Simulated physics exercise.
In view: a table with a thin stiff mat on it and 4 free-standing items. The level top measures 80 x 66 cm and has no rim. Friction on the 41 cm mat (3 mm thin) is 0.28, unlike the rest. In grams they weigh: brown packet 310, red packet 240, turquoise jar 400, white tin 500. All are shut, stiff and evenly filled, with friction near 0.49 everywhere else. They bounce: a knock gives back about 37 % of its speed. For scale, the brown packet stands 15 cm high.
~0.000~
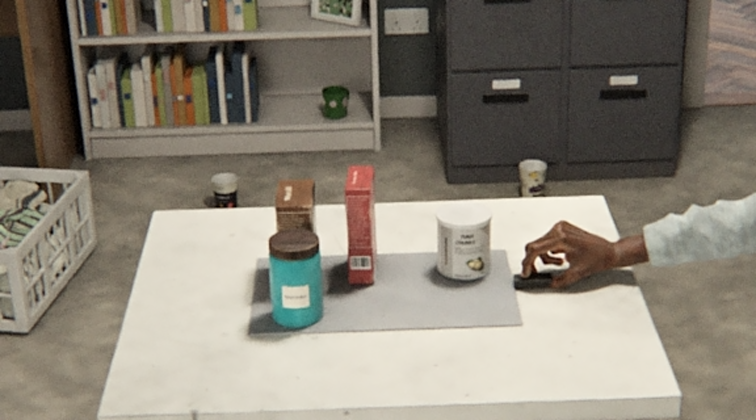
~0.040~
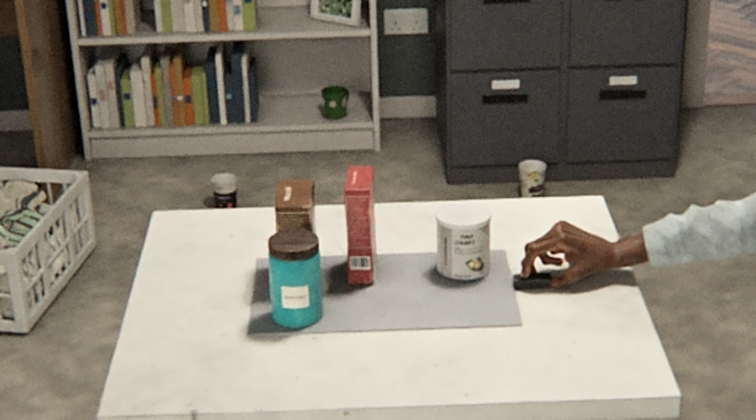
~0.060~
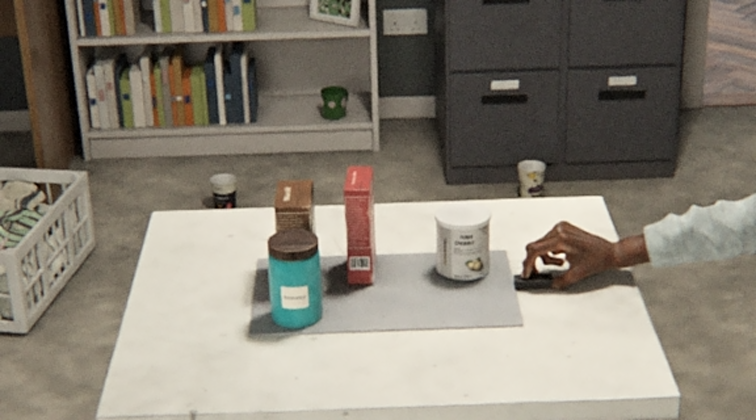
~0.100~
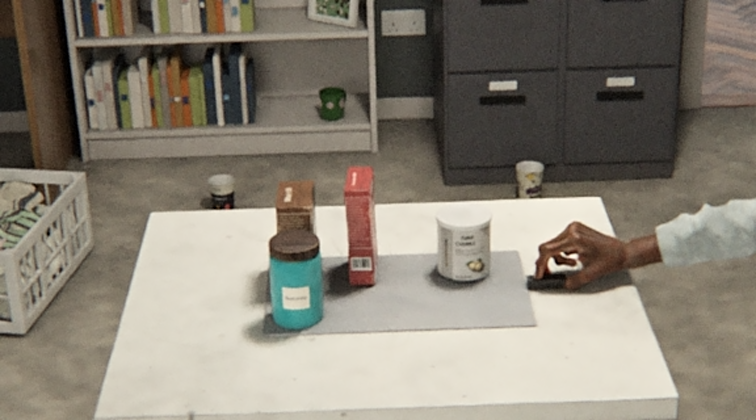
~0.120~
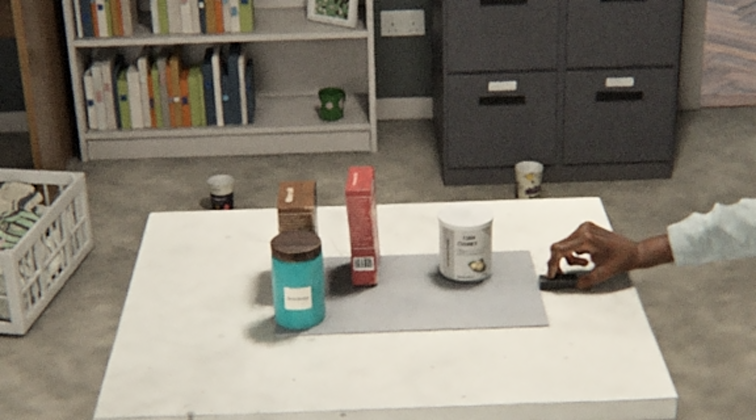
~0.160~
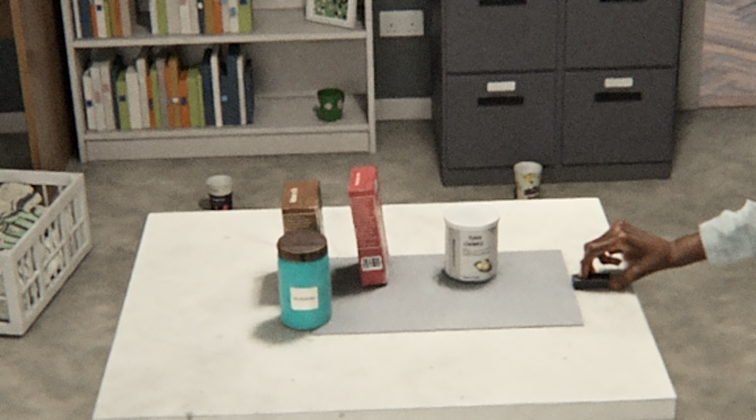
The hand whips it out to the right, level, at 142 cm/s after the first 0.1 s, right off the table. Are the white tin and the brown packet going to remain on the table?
The white tin drops to the floor, the brown packet is still on the table.
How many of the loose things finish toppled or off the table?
2 of them.
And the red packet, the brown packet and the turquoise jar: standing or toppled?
The red packet falls over; the brown packet keeps standing; the turquoise jar is still upright.
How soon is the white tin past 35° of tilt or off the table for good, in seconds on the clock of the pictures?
Near 0.5 s.
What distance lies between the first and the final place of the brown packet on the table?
About 3 cm.
By 0.36 s, mat out by 38 cm; white tin 14 cm from its spot near (547, 240); brown packet tilted 10° near (322, 236); red packet on its side.
By 0.56 s, mat out by 67 cm; white tin now off the table; brown packet tilted 6° near (309, 237); red packet on its side.
By 0.76 s, mat out by 84 cm; brown packet 3 cm from its spot near (314, 238); red packet on its side; turquoise jar 4 cm from its spot.
When it is over (1.5 s), off the table, white tin; lying over on the table, red packet; the other 2 within 6 cm of the start. End places, in pixels of the last picture, brown packet near (313, 238).
